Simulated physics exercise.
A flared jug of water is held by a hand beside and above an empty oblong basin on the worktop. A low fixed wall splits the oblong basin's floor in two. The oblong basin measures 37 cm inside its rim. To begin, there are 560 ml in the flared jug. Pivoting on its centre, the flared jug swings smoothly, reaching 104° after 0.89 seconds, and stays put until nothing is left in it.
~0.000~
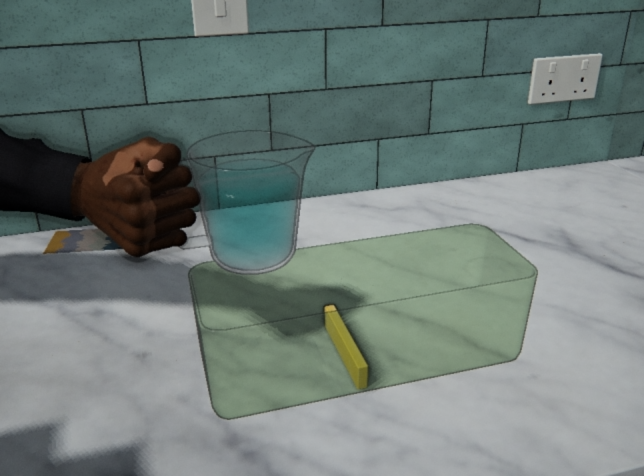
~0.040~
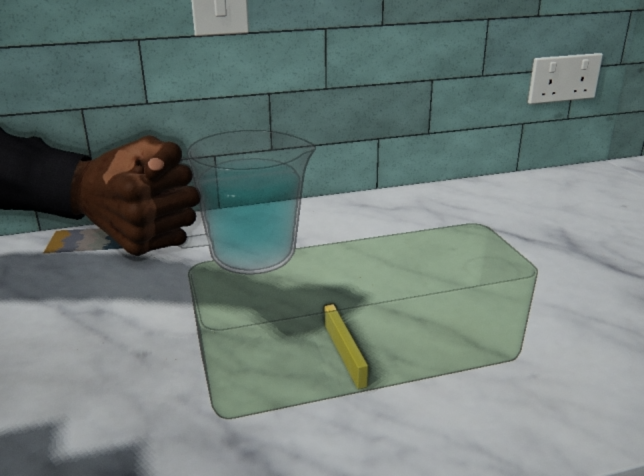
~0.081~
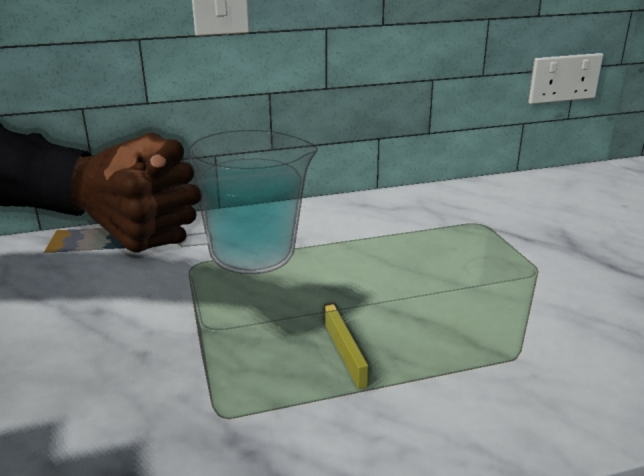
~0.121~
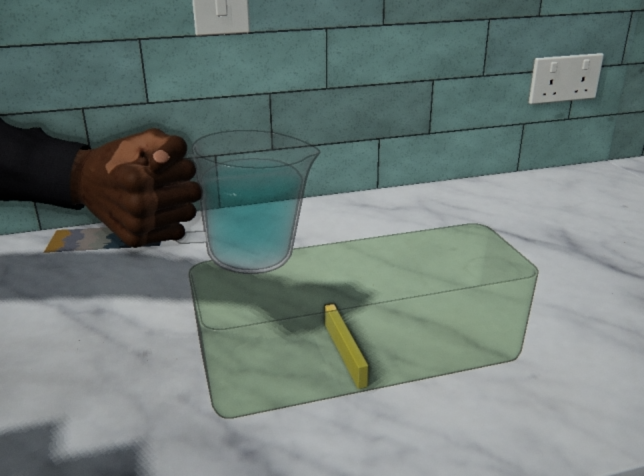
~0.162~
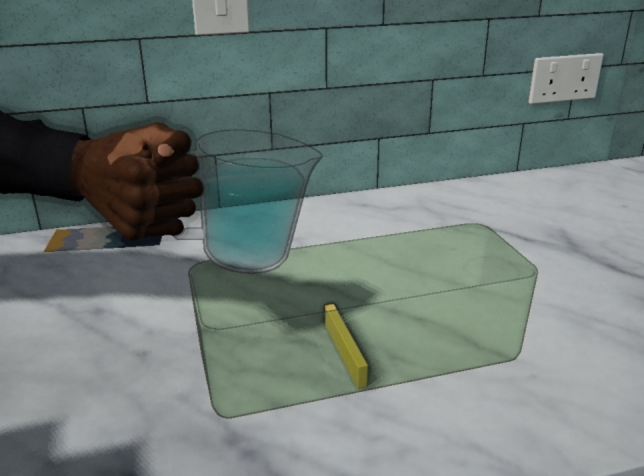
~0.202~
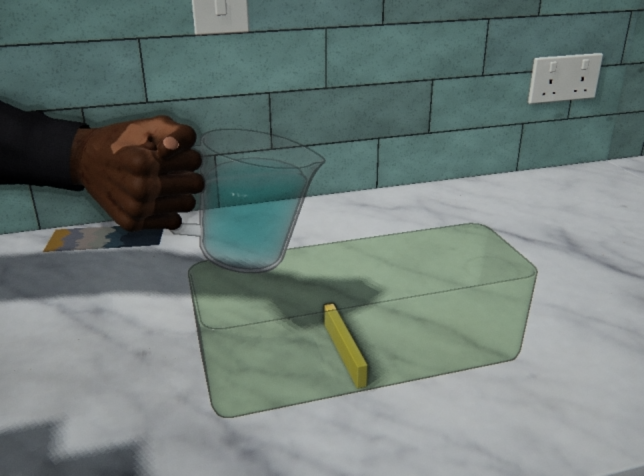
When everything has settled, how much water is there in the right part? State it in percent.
83 out of 100.
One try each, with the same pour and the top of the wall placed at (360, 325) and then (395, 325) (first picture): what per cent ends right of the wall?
Around 55 and 5 percent, in that order.
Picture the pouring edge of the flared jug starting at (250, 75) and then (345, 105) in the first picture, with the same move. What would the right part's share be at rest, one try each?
Respectively 25 and 90 %.
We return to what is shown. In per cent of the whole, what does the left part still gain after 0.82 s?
Around 8 per cent.
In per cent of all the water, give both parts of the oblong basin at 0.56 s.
Near 0 on the left, 5 on the right.
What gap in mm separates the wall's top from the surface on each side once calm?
Left side: Around 26 mm. Right side: Around 12 mm.
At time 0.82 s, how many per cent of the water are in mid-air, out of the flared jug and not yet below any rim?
Something like 12 per cent is in the air then.
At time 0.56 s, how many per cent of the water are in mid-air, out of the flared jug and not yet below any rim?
Roughly 16 percent.
After 0.56 s the tilt is 72° and 79 per cent is still to pour, 0 is left of the wall and 5 right of it.
After 0.82 s the tilt is 102° and 20 per cent is still to pour, 9 is left of the wall and 59 right of it.
After 1.09 s the tilt is 104° and 1 per cent is still to pour, 13 is left of the wall and 86 right of it.
After 1.39 s the tilt is 104° and 0 per cent is still to pour, 13 is left of the wall and 87 right of it.
In the end 17 per cent lies left of the wall, 83 right of it and 0 outside.
